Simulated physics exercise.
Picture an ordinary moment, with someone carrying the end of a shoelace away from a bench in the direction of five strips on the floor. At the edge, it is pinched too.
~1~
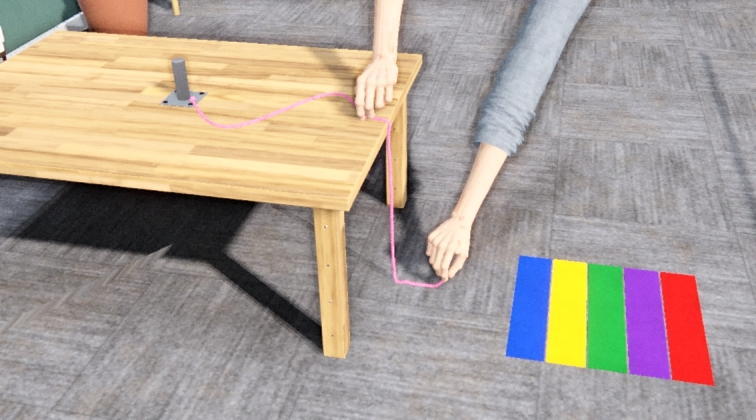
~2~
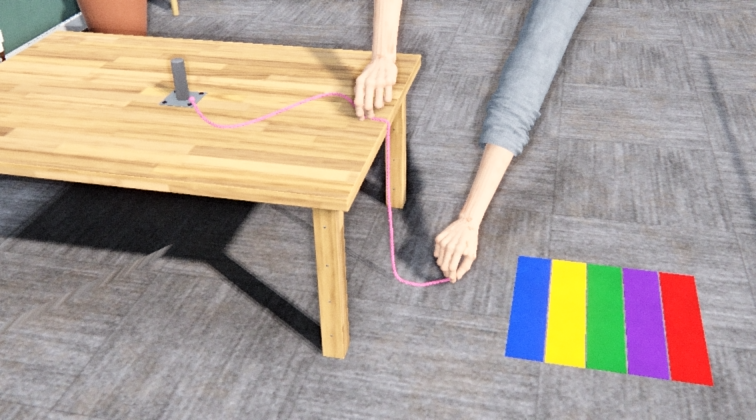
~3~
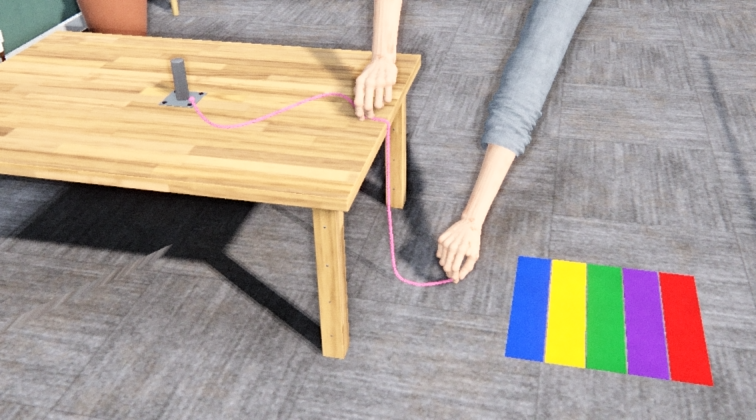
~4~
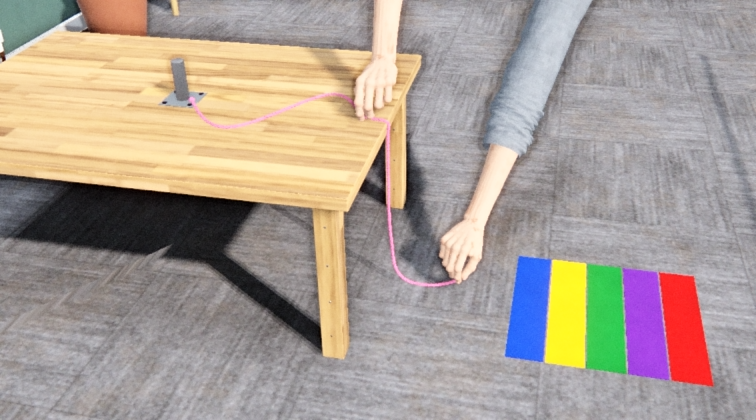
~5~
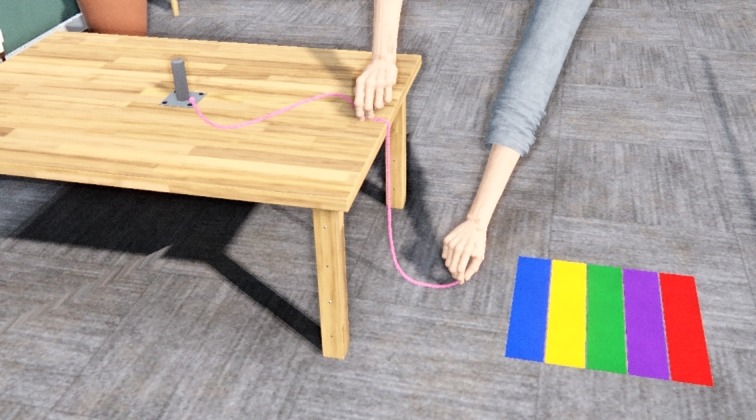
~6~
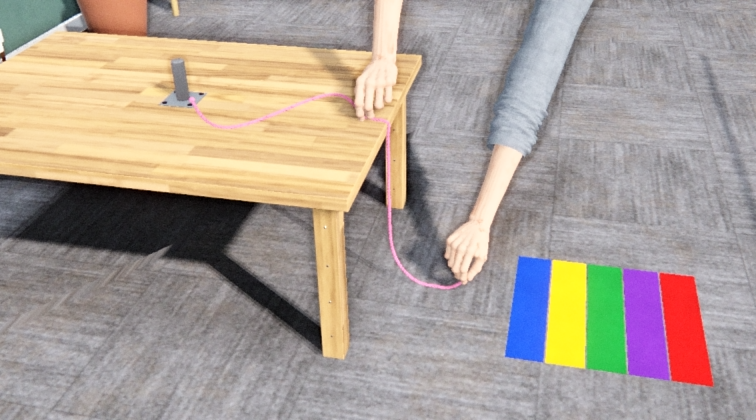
The clip opens on a wooden bench with a pink shoelace running from a small grey post to the edge, where one hand pinches it. Another hand holds the hanging end near the floor, left of five coloured strips, and shifts it slightly right, the lower bend rounding into a smooth curve.
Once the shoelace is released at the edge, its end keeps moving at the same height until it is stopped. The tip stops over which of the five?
Over the red strip.
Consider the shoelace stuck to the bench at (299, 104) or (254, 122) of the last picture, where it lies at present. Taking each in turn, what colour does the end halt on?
Going one at a time, you'd get green and then purple.
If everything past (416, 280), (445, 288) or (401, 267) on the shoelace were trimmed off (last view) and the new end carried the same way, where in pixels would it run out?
Try 1: (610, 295); try 2: (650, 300); try 3: (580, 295).
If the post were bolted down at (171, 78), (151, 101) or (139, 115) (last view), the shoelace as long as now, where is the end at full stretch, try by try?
In order, near (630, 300), (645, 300) and (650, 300).
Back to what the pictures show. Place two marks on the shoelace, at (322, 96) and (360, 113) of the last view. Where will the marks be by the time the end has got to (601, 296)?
The two spots arrive at (377, 119) and (404, 177).
A little later, end near (601, 296); over green.
Next, end near (653, 302); over purple.
When it is tight, end near (686, 306); over red. It gets as far as the red strip.
